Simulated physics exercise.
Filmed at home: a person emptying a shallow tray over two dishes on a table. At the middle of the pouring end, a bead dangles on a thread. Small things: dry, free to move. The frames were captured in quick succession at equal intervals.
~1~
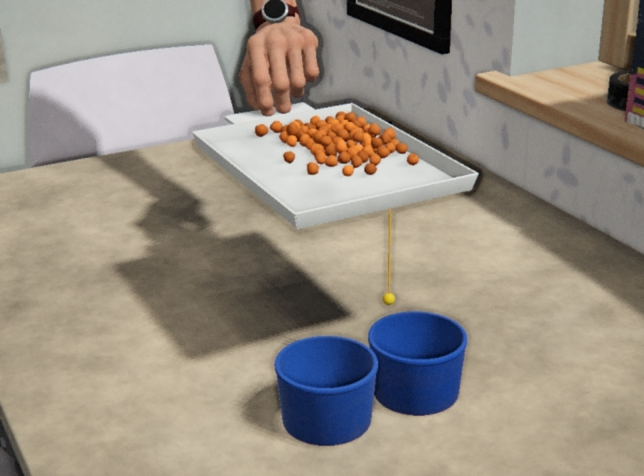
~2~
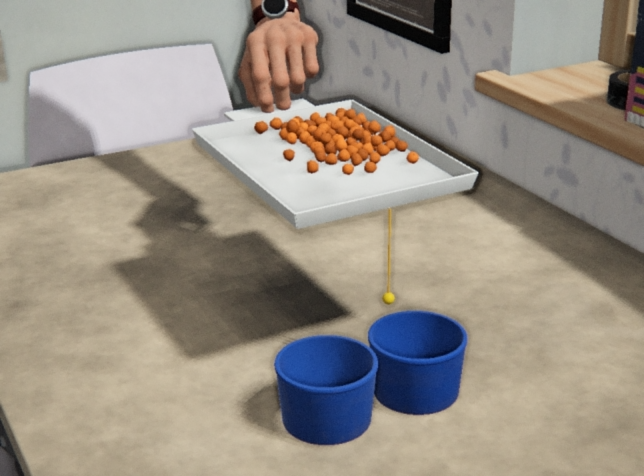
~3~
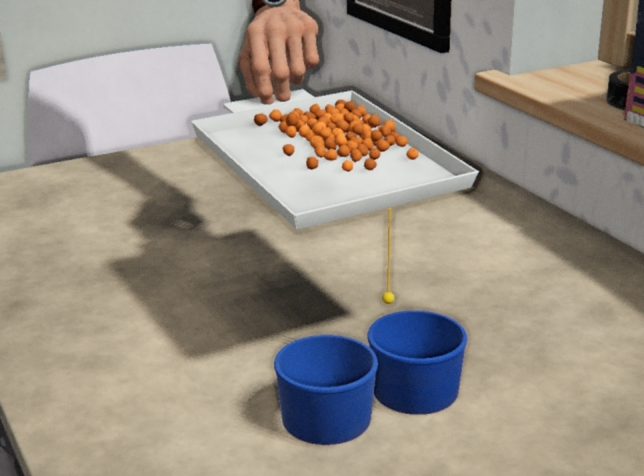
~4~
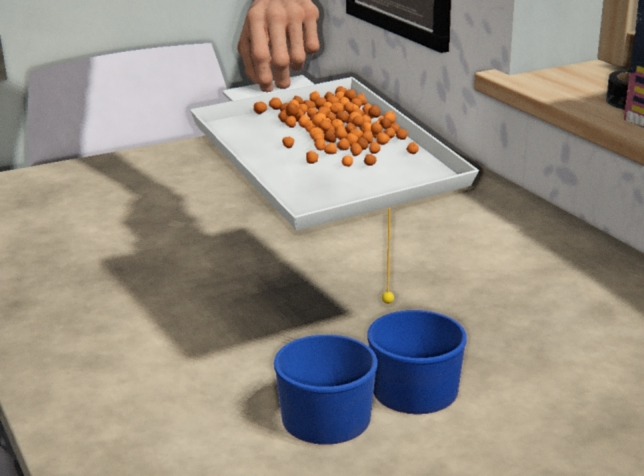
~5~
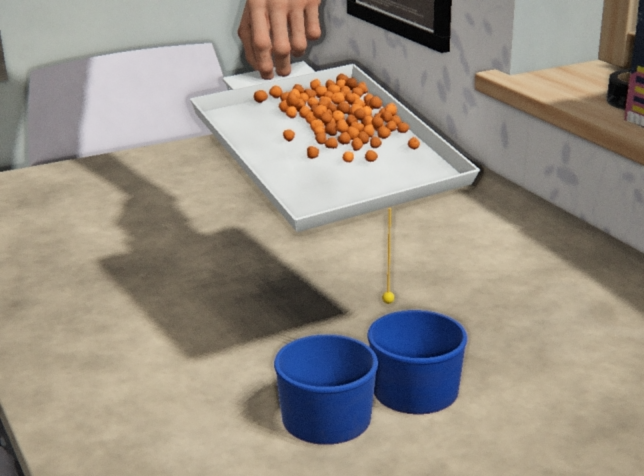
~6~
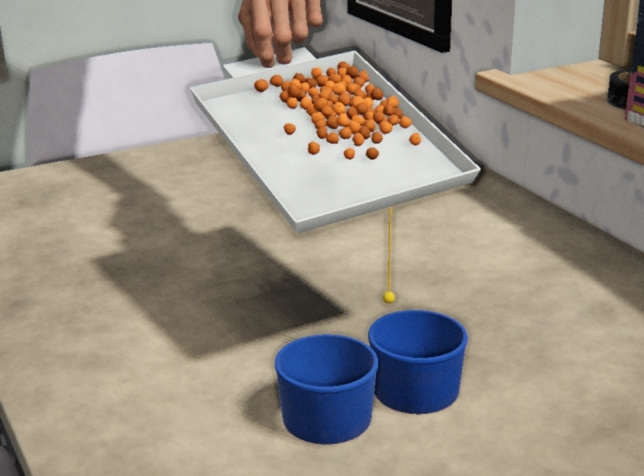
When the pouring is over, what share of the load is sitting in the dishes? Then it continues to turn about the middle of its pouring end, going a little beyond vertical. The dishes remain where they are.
The dishes hold more than half of it.
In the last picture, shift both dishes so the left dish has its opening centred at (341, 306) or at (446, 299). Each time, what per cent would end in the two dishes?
Roughly 0% on the first try and 0% on the second.
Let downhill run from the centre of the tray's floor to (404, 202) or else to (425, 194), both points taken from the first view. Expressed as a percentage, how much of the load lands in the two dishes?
Respectively 40 % and 20 %.
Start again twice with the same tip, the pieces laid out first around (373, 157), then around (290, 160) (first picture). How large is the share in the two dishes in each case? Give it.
Roughly 80 and 90 percent, in that order.
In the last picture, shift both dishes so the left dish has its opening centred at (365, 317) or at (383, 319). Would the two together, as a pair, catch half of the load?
Well, it comes to a lesser portion at first and a lesser portion after that.
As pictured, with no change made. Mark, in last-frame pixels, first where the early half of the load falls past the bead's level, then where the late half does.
(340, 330) first, (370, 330) later.
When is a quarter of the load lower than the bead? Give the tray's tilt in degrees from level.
Near 95 degrees.
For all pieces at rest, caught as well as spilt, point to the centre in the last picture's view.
(341, 404).
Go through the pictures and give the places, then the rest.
Corners of the pouring end near (297, 211) and (472, 173), level; middle of the load near (343, 134), coated peanuts; left dish near (350, 410); right dish near (443, 381); bead on its thread near (388, 299), in the first frame.
Corners of the pouring end near (297, 211) and (472, 172), level; middle of the load near (342, 132), in the second frame.
Corners of the pouring end near (297, 212) and (472, 171), tipped barely, lowest at the left corner; middle of the load near (342, 126), in the third frame.
Corners of the pouring end near (297, 214) and (472, 170), tipped a little, lowest at the left corner; middle of the load near (342, 116), in the fourth frame.
Corners of the pouring end near (298, 216) and (473, 169), tipped a little, lowest at the left corner; middle of the load near (343, 108), in the fifth frame.
Corners of the pouring end near (298, 218) and (474, 168), tipped a little, lowest at the left corner; middle of the load near (344, 100); left dish near (350, 408); right dish near (443, 379), in the sixth frame.
Shortly afterwards, tray tipped steeply; the bulk on the tray; only a few in the left dish; only a few in the right dish; a little in the air.
Next, tray tipped right over; near two thirds on the tray; near a quarter in the left dish; a little in the right dish; only a few outside both; a little in the air.
Some moments later, tray tipped past a quarter turn; near half in the left dish; near a third in the right dish; a little outside both.
In the end, tray tipped past a quarter turn; near half in the left dish; near a third in the right dish; a little outside both.
